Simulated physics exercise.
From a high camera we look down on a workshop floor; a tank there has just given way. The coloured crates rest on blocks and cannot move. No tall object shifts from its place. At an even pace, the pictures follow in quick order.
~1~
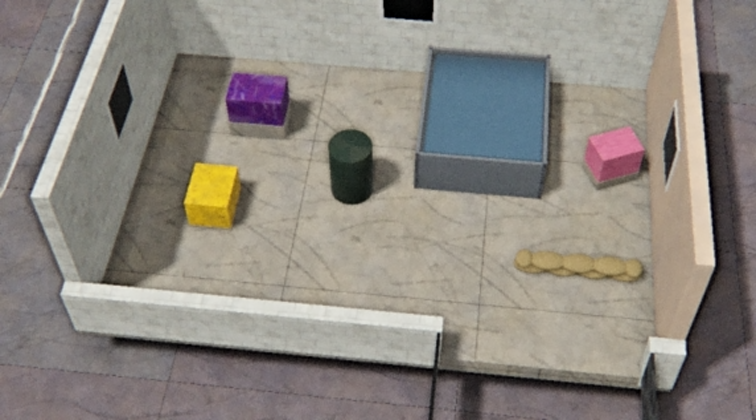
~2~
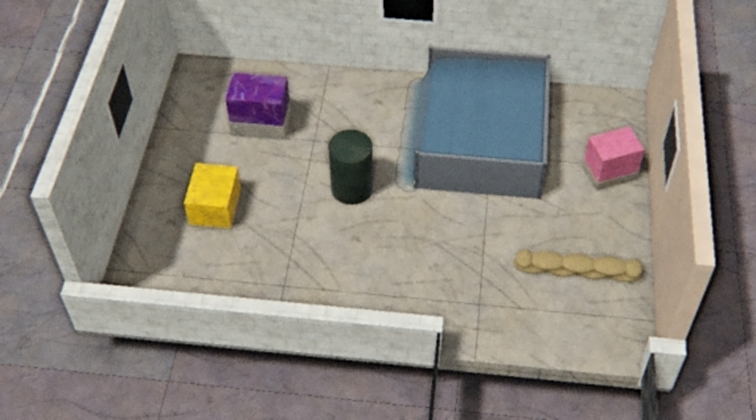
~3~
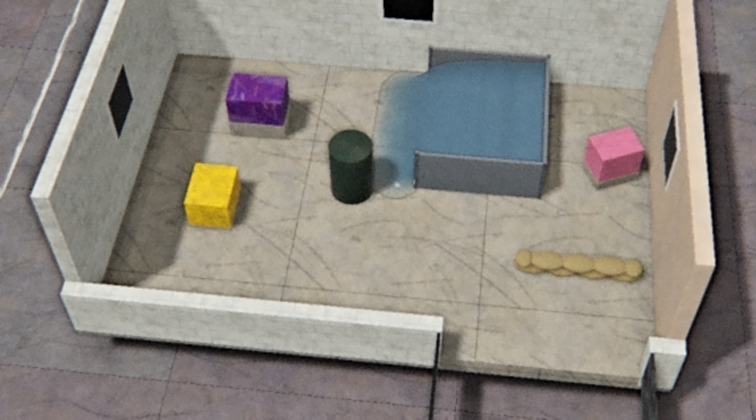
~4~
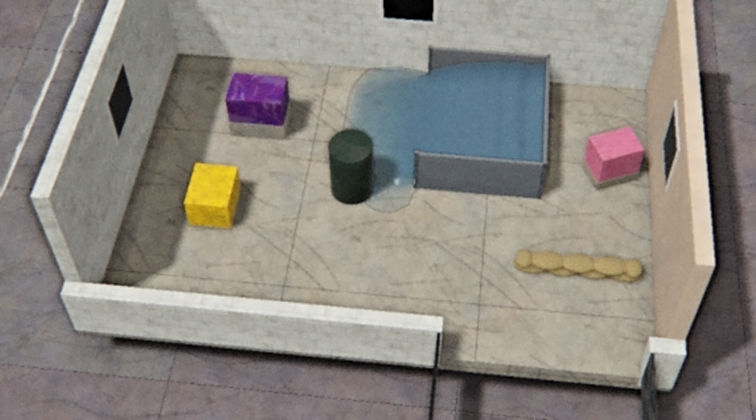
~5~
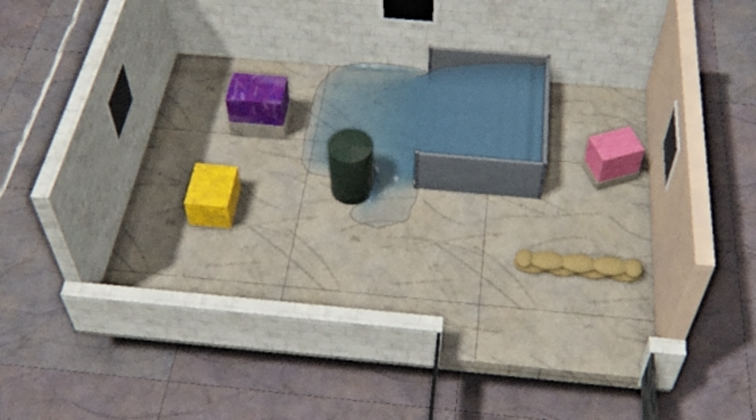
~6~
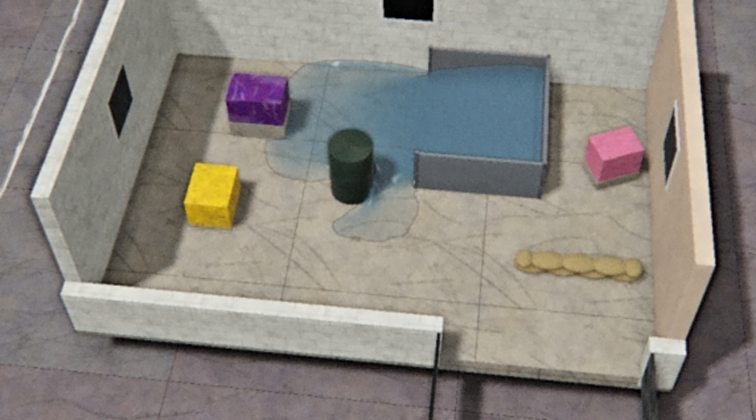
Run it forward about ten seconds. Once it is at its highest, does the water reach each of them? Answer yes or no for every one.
Purple crate: Yes, it gets wet; pink crate: No, it stays dry; yellow crate: Yes, it gets wet.
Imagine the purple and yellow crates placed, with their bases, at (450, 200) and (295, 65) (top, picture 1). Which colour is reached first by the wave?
Judging by the pictures, the one in yellow.
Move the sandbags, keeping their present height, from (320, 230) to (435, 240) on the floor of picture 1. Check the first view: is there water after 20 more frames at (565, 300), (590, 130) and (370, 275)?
The three spots come out unflooded, unflooded and unflooded, in that sequence.
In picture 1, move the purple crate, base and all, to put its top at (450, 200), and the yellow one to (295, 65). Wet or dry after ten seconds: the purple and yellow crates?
Looking at both, the purple crate is left untouched, and the yellow crate gets submerged.
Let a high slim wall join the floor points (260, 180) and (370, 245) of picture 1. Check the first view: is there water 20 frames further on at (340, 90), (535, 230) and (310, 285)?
Outcome by spot, in order - watered, unwatered, unwatered.
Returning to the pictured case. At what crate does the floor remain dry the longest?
I'd go with the pink-painted one.
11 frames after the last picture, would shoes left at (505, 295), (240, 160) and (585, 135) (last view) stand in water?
In turn: Free of water, awash, no water.
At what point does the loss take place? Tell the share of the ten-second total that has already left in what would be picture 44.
Estimate: 15 %.
A moment on, water covers 35 % of the floor; the purple crate water round its plinth, the pink crate not reached, the yellow crate water round its plinth.
Next, water covers 50 % of the floor; the purple crate water round its plinth, the pink crate not reached, the yellow crate water round its plinth.
Then, water covers 65 % of the floor; the purple crate water round its plinth, the pink crate not reached, the yellow crate water round its plinth.
Later, water covers 75 % of the floor; the purple crate water round its plinth, the pink crate not reached, the yellow crate water round its plinth.
In the end, water covers 95 % of the floor; the purple crate was topped, the pink crate stayed above the water, the yellow crate was topped.
